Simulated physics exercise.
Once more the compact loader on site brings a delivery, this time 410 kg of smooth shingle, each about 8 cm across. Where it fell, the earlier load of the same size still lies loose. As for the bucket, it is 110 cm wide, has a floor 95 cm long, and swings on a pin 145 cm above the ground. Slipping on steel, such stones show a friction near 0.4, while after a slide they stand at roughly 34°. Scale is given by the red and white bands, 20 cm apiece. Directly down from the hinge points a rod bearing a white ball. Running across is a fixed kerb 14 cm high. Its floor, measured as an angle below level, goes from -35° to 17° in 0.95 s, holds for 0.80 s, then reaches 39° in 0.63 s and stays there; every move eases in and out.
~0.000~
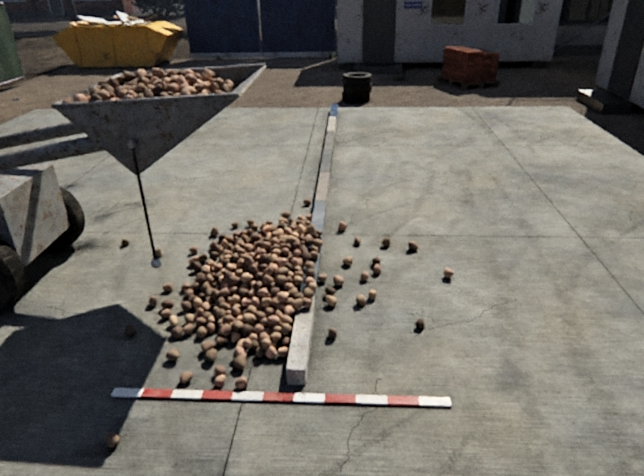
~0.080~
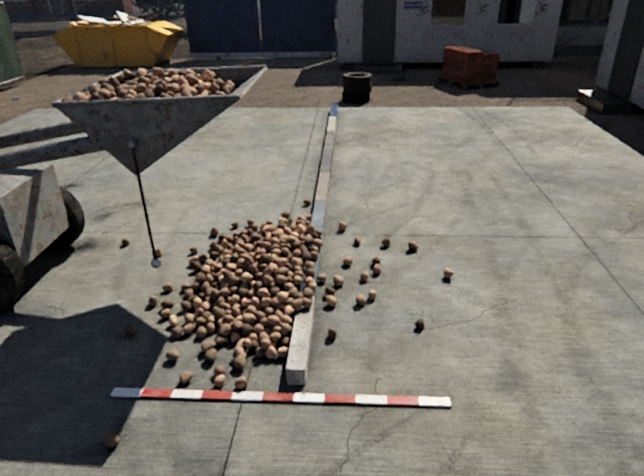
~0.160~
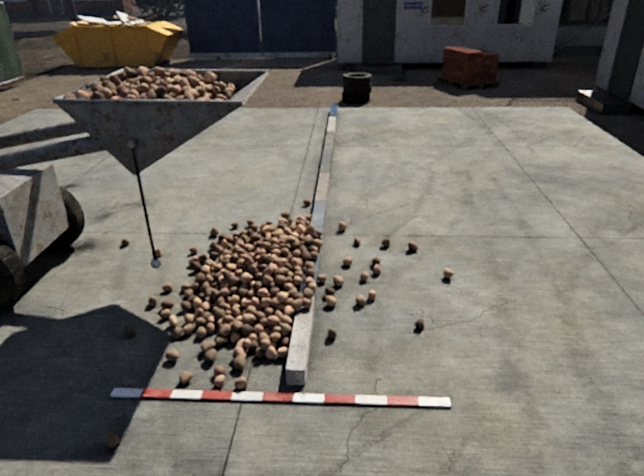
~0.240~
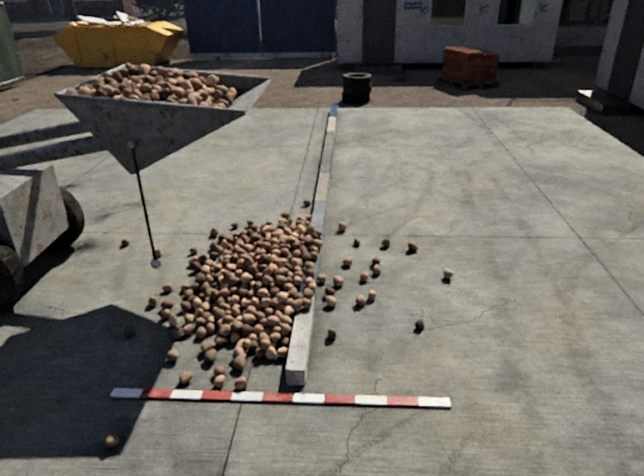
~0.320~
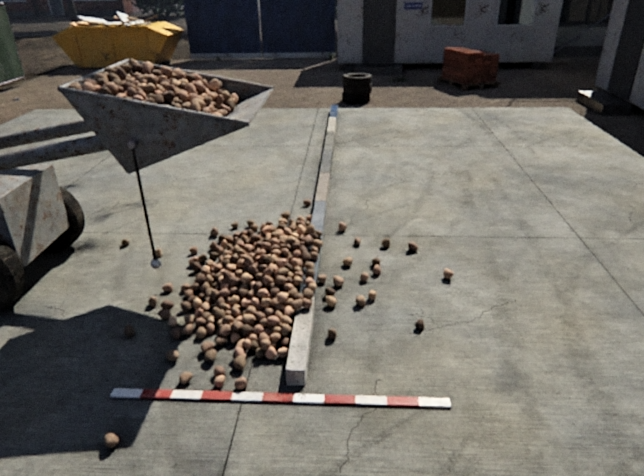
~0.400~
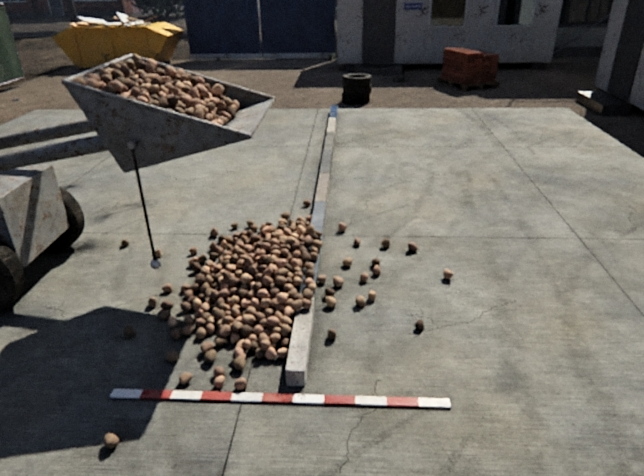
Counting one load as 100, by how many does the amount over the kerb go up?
By about 63 out of 100.
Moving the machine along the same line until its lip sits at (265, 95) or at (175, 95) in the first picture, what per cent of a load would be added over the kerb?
First place: Roughly 85 %; second place: Roughly 10 %.
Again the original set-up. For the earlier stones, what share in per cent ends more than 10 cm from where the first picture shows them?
About 5 per cent.
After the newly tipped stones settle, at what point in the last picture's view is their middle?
Middle: Approx. (330, 272) px.
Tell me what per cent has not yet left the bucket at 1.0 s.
Close to 100 in a hundred.
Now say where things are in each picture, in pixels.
The bucket is at -35°, its lip at (239, 95); the top of the load is at (171, 77). The earlier load is highest near (274, 253), 26 cm above ground level, 97 % on this side of the kerb, 3 % over the kerb, in the first picture.
Lip at (240, 97), floor tilted -34°, highest stones at (163, 78); the stones move at 0.1 m/s on average, in the second picture.
Lip at (242, 104), floor tilted -31°, highest stones at (135, 78); the stones move at 0.2 m/s on average, in the third picture.
Lip at (246, 113), floor tilted -27°, highest stones at (129, 74); the stones move at 0.2 m/s on average, in the fourth picture.
Lip at (249, 124), floor tilted -21°, highest stones at (132, 70); the stones move at 0.3 m/s on average, in the fifth picture.
Lip at (251, 137), floor tilted -15°, highest stones at (134, 66); the stones move at 0.3 m/s on average, in the sixth picture.
After 0.7 s the floor is at 9°; in per cent of one load, 100 in the bucket, 97 on this side of the kerb, 3 over the kerb; the foremost stones are at (394, 273).
After 1.0 s the floor is at 17°; in per cent of one load, 98 in the bucket, 99 on this side of the kerb, 3 over the kerb; the foremost stones are at (394, 273).
After 2.8 s the floor is at 39°; in per cent of one load, 0 in the bucket, 141 on this side of the kerb, 59 over the kerb; the foremost stones are at (487, 290).
After 5.6 s the floor is at 39°; in per cent of one load, 0 in the bucket, 134 on this side of the kerb, 67 over the kerb; the foremost stones are at (500, 310). Net gain over the kerb, 63.
